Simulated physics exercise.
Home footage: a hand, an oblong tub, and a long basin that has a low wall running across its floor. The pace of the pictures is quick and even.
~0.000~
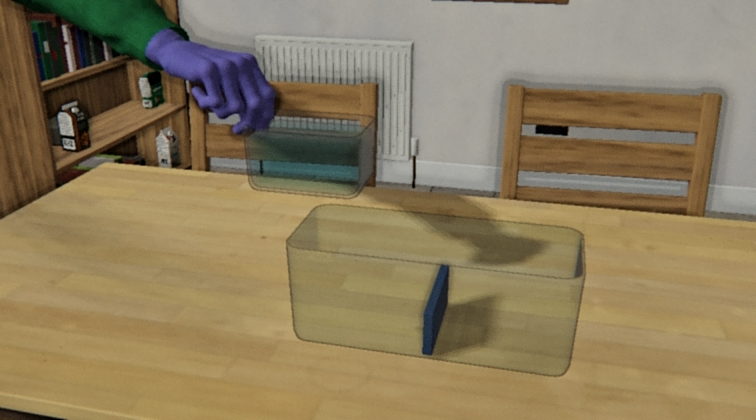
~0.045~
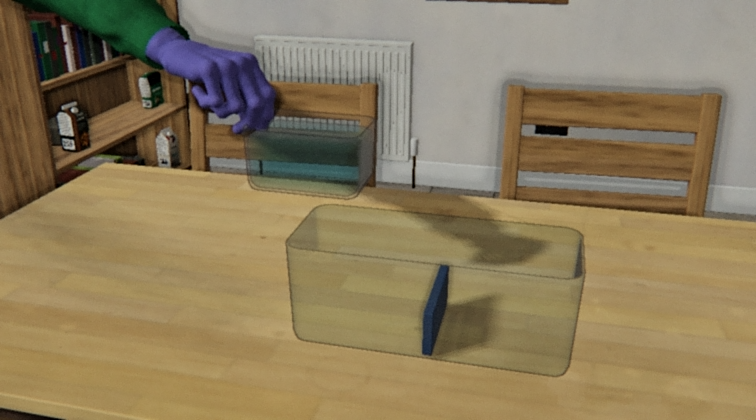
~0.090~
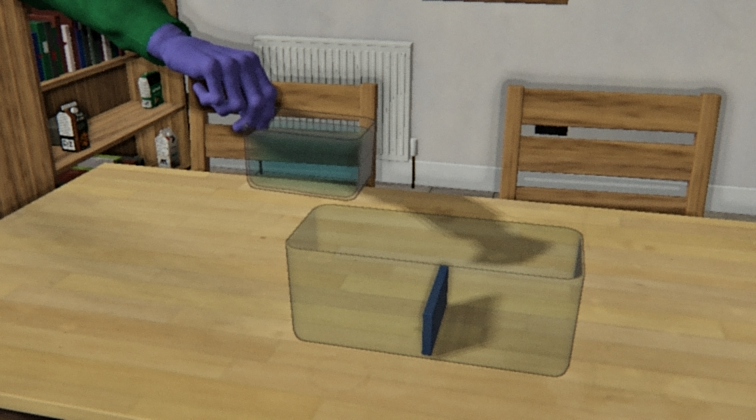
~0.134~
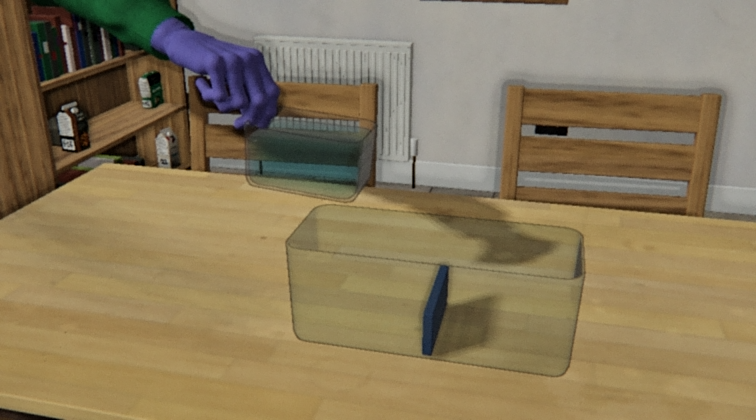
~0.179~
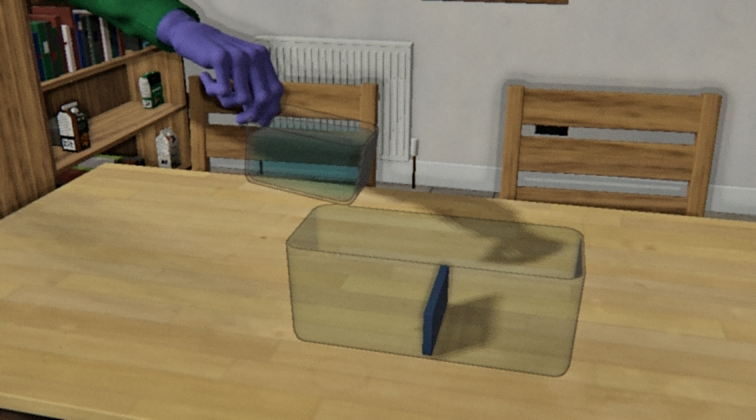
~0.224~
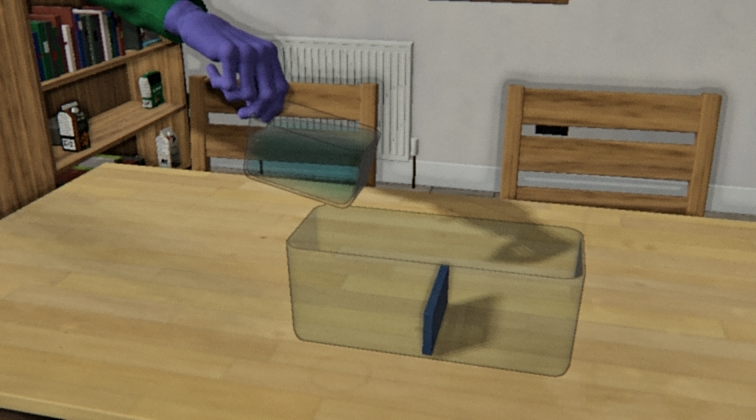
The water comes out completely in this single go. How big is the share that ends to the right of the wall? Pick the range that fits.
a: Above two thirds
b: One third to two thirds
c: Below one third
c.
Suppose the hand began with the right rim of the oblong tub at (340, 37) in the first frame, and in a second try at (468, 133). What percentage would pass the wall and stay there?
In turn 10 % and 95 %.
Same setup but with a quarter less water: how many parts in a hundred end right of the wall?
That works out to some 0 %.
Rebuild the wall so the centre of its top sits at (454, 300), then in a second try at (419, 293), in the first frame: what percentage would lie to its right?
First some 5, then 50 per cent.
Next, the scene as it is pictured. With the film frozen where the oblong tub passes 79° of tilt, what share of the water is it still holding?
Remaining fraction: Approx. 35 %.
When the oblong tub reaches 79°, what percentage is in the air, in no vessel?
Near 30 parts in a hundred.
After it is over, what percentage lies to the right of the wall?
Share approx. 10 %.
A moment on, the oblong tub is tipped on its side and 36 per cent is still to pour, 30 is left of the wall and 4 right of it.
Next, the oblong tub is tipped right over and 3 per cent is still to pour, 82 is left of the wall and 9 right of it.
Then the oblong tub is tipped right over and 0 per cent is still to pour, 86 is left of the wall and 10 right of it.
Later the oblong tub is tipped right over and 0 per cent is still to pour, 86 is left of the wall and 10 right of it.
Finally, 86 per cent lies left of the wall, 10 right of it and 4 outside.
